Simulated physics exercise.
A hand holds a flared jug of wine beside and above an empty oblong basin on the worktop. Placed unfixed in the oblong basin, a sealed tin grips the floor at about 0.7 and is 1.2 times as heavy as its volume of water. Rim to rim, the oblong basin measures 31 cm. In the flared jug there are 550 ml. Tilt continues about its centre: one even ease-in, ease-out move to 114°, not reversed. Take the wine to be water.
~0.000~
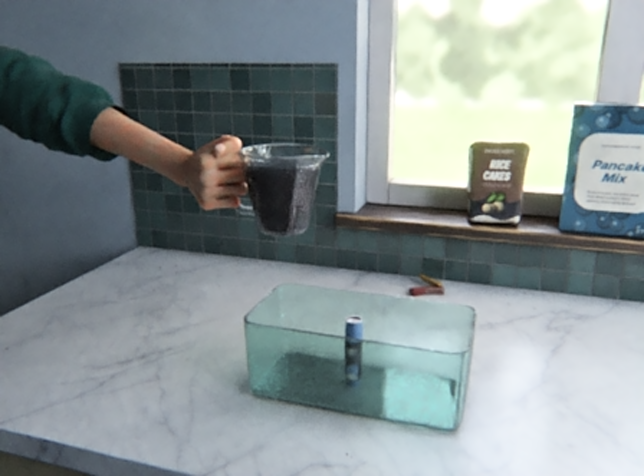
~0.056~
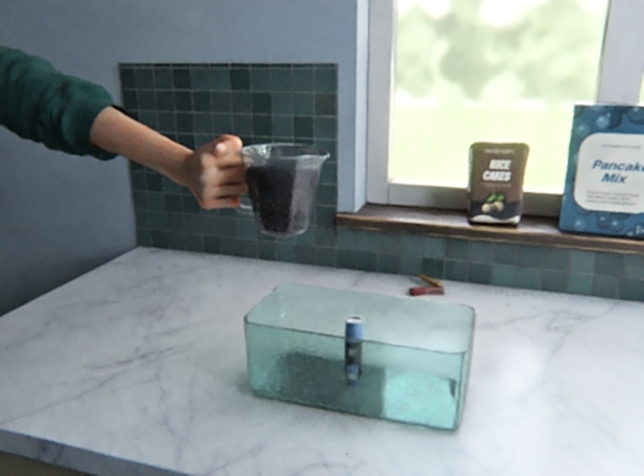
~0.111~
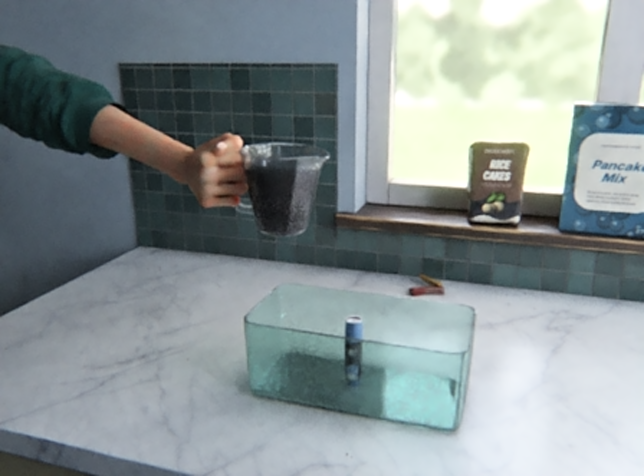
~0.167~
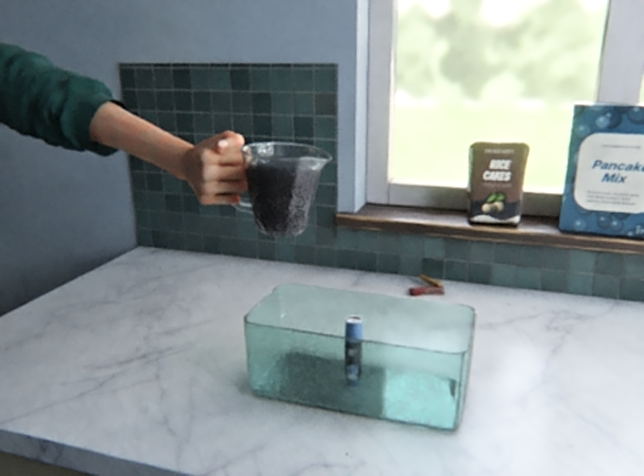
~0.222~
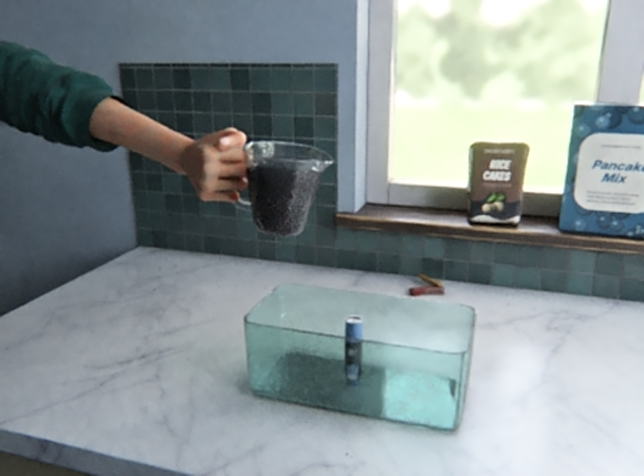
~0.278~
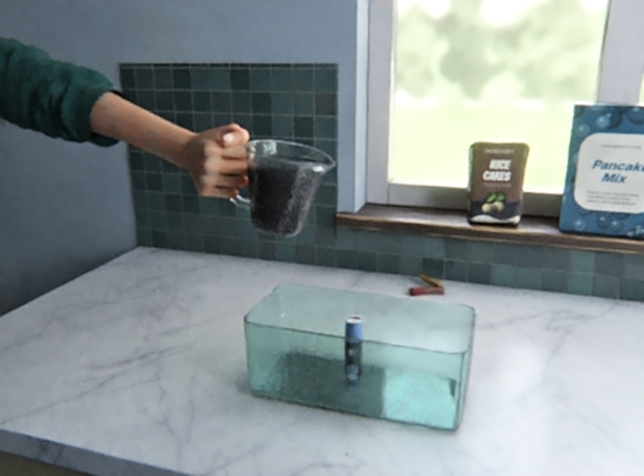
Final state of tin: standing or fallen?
Standing.
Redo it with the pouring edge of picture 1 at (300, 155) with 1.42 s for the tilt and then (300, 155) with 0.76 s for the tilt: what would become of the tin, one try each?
First it tips over; then it tips over.
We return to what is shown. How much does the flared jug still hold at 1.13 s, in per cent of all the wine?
Close to 10 in a hundred.
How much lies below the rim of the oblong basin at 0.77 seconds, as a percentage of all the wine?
Around 8 percent.
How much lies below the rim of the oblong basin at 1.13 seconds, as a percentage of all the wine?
About 72 %.
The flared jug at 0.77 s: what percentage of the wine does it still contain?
Close to 70 in a hundred.
Then, 0.77 s in, the tilt is 65° and 70 per cent is still to pour; the tin stands where it began.
Then, 1.13 s in, the tilt is 103° and 10 per cent is still to pour; the tin stands where it began.
Then, 1.51 s in, the tilt is 114° and 0 per cent is still to pour; the tin leans 4°.
Then, 1.92 s in, the tilt is 114° and 0 per cent is still to pour; the tin stands where it began.
Finally, the tin stands where it began.
